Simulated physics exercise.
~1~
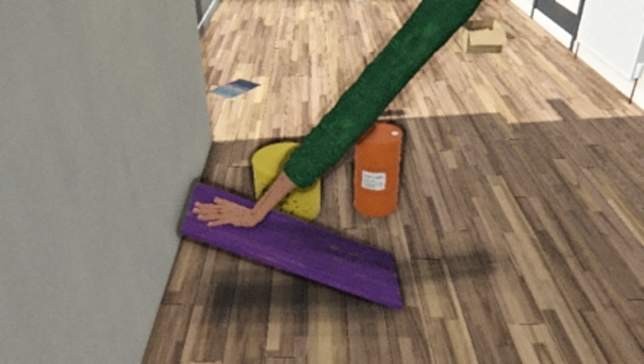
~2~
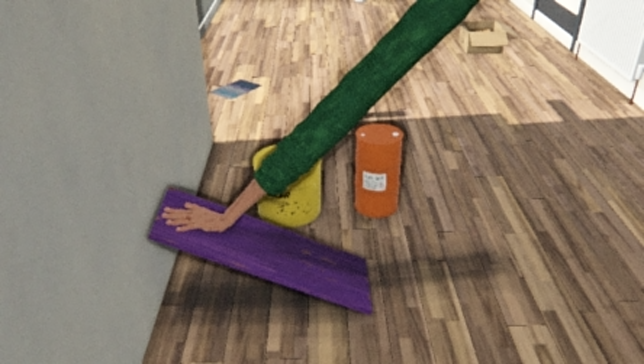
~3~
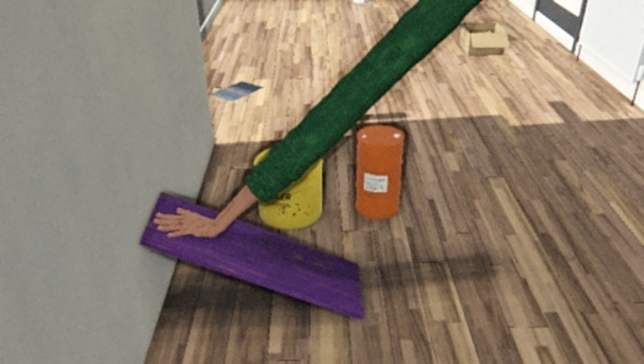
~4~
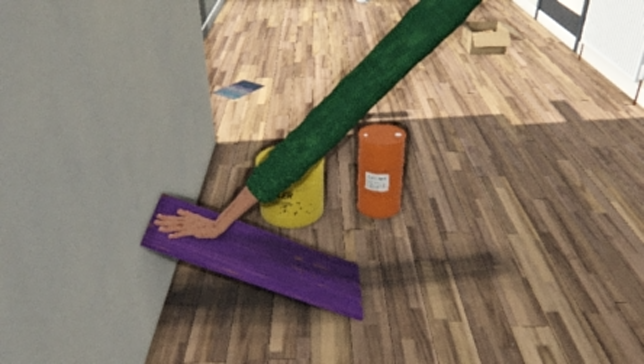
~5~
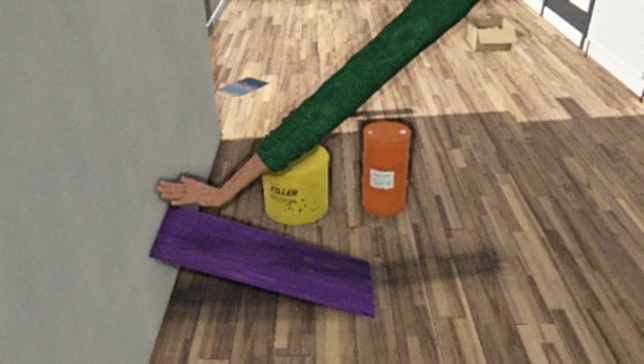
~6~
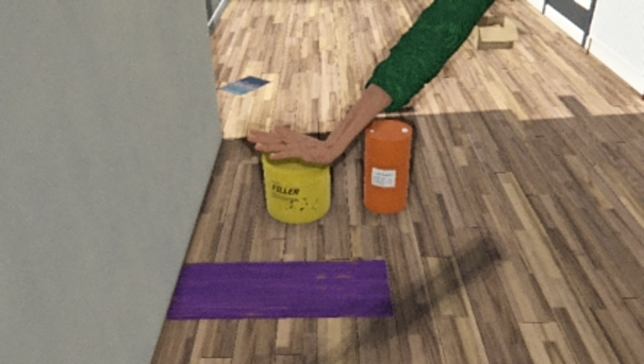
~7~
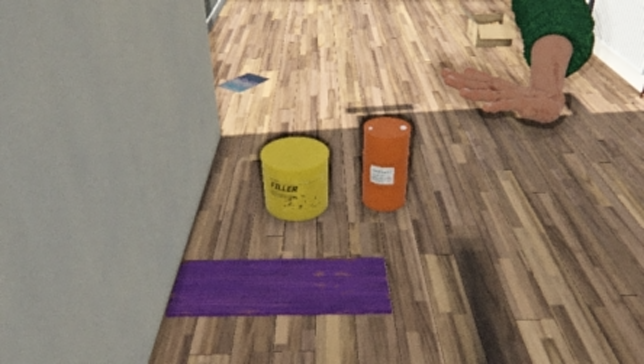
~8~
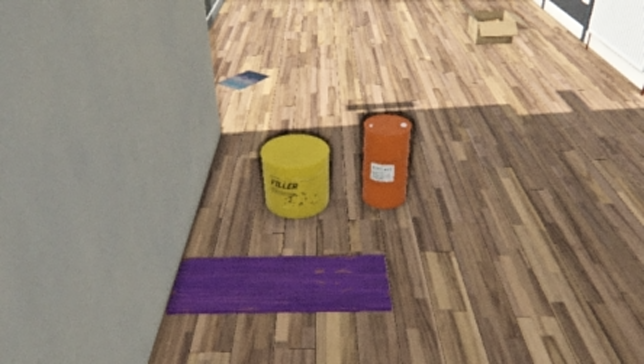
On a wooden floor beside a bare wall, a hand pushed a tilted purple board leftward against the wall, then let go and drew away. The board slid down and ended flat on the floor, while the yellow pail and orange canister stayed put.
